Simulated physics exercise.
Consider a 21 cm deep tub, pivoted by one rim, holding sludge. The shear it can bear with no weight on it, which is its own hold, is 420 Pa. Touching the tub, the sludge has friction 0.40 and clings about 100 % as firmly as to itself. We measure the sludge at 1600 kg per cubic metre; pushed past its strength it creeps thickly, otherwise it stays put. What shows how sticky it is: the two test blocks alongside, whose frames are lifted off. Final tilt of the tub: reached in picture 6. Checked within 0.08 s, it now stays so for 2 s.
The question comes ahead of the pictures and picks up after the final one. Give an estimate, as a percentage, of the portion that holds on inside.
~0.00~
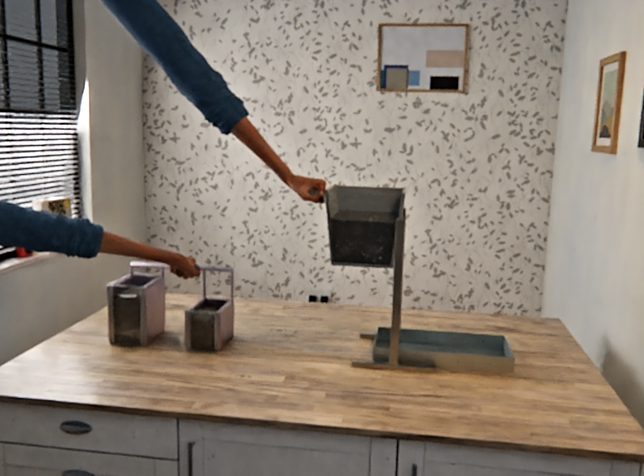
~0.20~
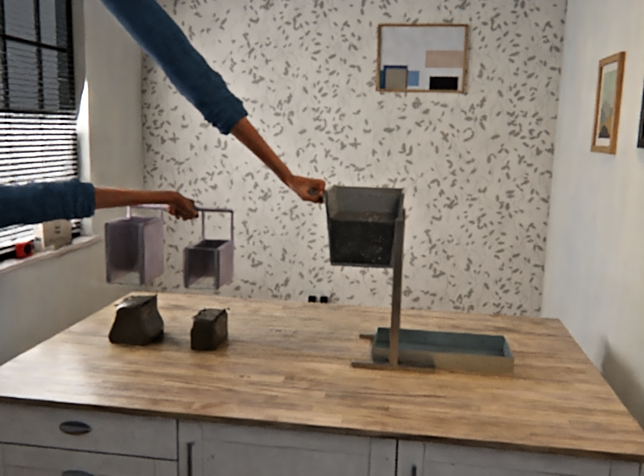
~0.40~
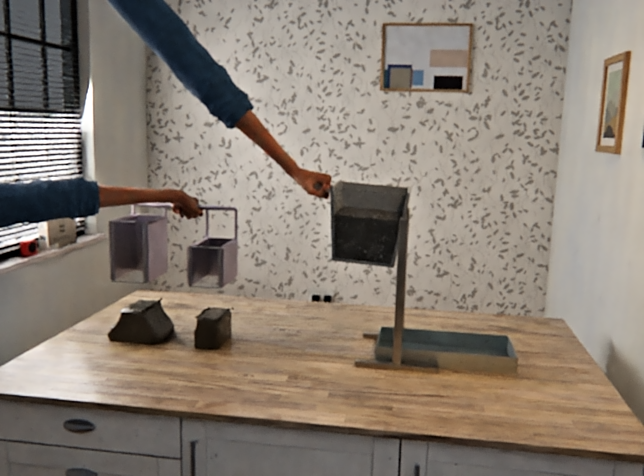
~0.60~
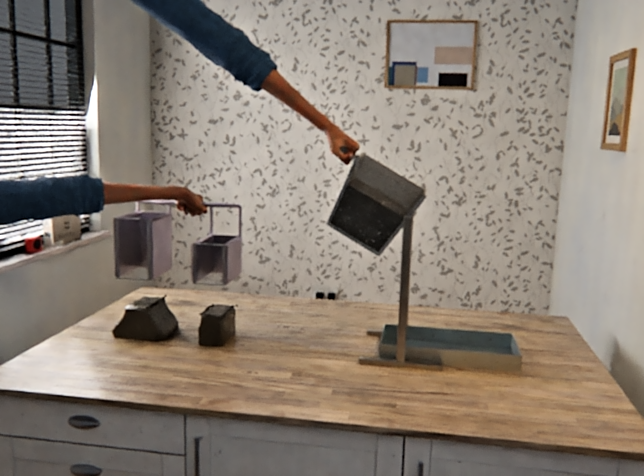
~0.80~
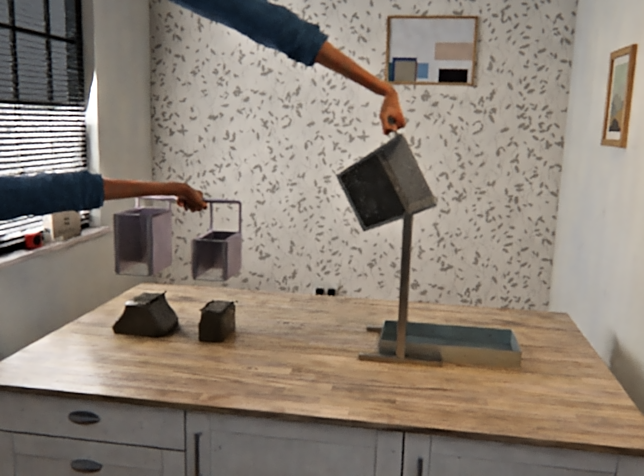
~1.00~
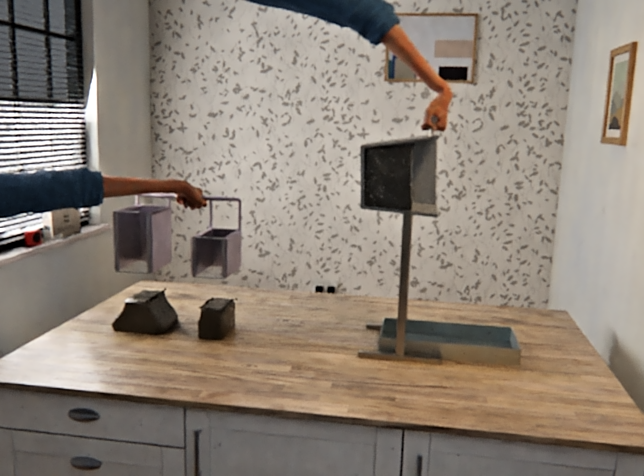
The portion holding on inside is about 71 %.
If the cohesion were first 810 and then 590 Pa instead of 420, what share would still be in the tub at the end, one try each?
The two runs give near 100 % and near 100 % respectively.
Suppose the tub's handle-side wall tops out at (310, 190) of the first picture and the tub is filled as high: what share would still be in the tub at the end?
50 %.
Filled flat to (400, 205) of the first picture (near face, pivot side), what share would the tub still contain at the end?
Roughly 45 per cent would still be in the tub at the end.
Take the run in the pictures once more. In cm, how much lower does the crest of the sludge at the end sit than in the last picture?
Some 9 cm.
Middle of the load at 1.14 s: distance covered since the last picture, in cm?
Shift: Some 4 cm.
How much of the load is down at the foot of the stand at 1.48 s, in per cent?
At that moment, near 0 % is down.
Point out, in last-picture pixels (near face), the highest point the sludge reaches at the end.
Roughly at pixel (384, 179).
After 1.14 s, the tub is at 87 degrees and holds 100 %.
After 1.31 s, the tub is at 87 degrees and holds 87 %.
After 1.48 s, the tub is at 87 degrees and holds 72 %.
After 1.65 s, the tub is at 87 degrees and holds 71 %.
After 3.00 s, at the end, the tub is at 87 degrees and holds 71 %.
